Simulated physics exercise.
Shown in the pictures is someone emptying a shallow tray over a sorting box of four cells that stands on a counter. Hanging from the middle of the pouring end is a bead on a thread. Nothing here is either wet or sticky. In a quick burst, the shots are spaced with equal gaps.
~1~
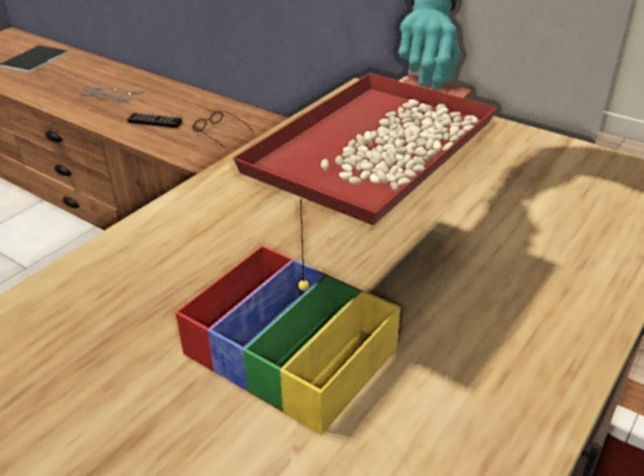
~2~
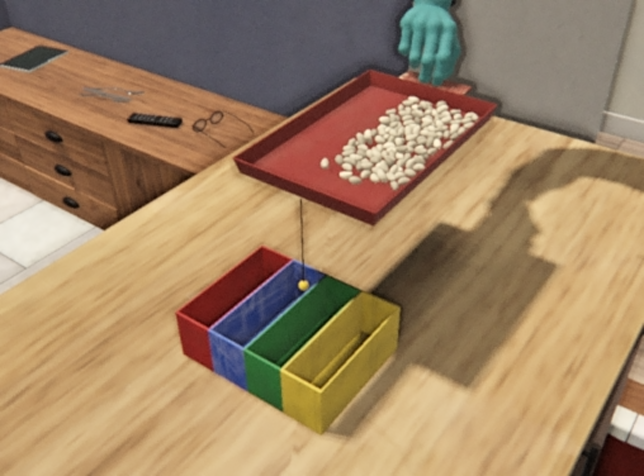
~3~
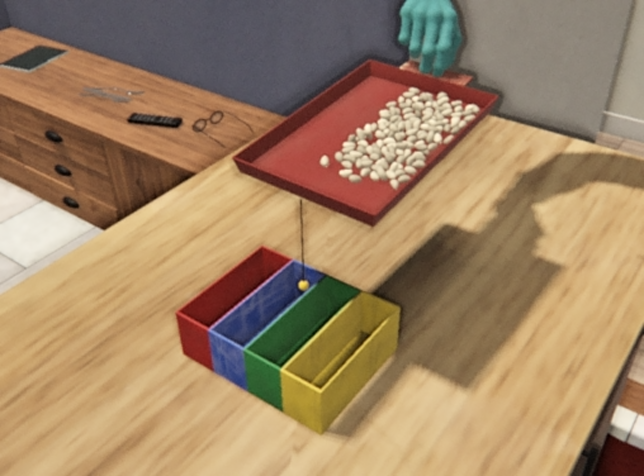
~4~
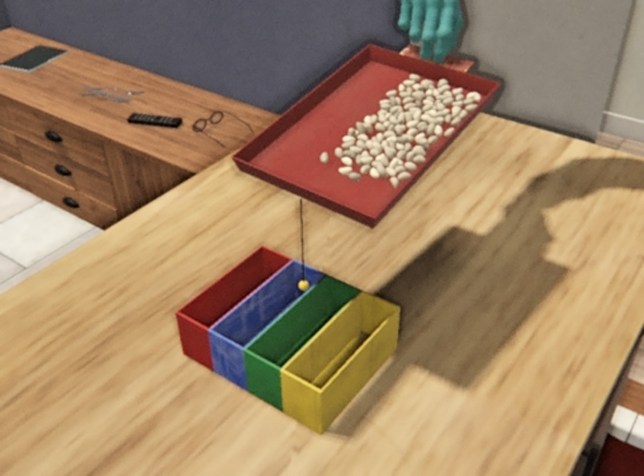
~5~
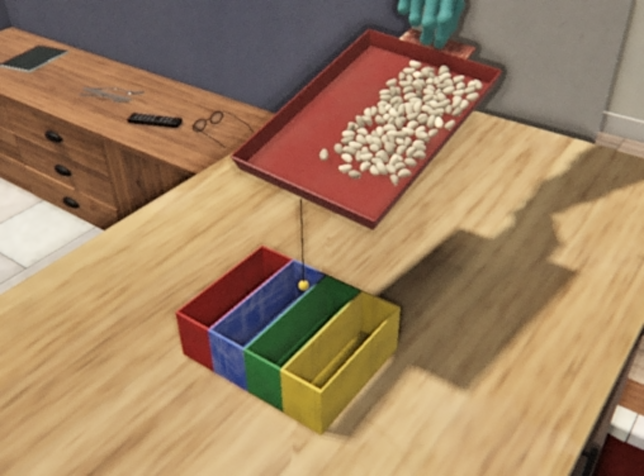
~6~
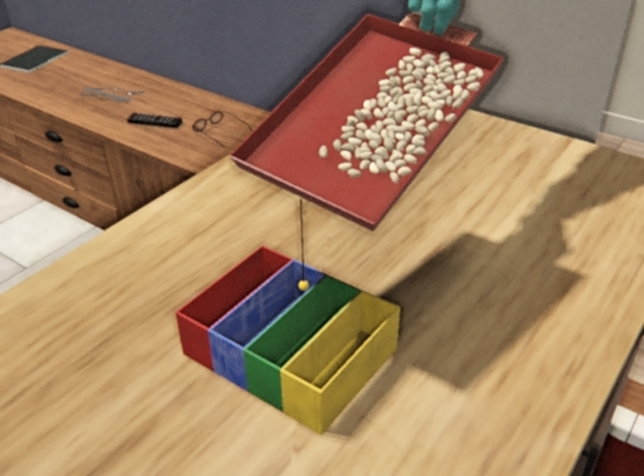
A teal-gloved hand held a red tray of white beans above a box with red, blue, green and yellow cells, then gradually raised its far end, tilting it toward the near edge and slightly rightward.
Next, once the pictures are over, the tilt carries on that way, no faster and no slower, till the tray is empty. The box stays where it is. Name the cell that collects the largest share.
Yellow.
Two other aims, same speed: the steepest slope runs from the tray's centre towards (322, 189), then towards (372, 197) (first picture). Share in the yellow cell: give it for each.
Shares, approx.: 30 %, then 70 %.
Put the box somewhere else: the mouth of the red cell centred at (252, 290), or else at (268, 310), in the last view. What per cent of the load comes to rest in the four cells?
The first comes to 90 percent and the second to 100 percent.
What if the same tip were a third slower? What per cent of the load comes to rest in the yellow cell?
About 60 %.
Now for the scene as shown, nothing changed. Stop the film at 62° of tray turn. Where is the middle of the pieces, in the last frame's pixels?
The load is centred near (351, 186).
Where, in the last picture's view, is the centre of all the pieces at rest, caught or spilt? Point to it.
(328, 383).
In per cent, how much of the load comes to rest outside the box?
Near 20 in a hundred.
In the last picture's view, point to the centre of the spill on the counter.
Estimate: Around (368, 449).
Shortly afterwards, tray tipped steeply; all but a few on the tray; a little falling or outside the box.
Next, tray tipped past a quarter turn; near two thirds on the tray; near a quarter in the yellow cell; a little in the green cell; only a few in the blue cell; near a quarter falling or outside the box.
Some moments later, tray tipped past a quarter turn; near half in the yellow cell; near a quarter in the green cell; a little in the blue cell; near a quarter falling or outside the box.
In the end, tray tipped past a quarter turn; near half in the yellow cell; near a quarter in the green cell; a little in the blue cell; none at all in the red cell; near a quarter outside the box.
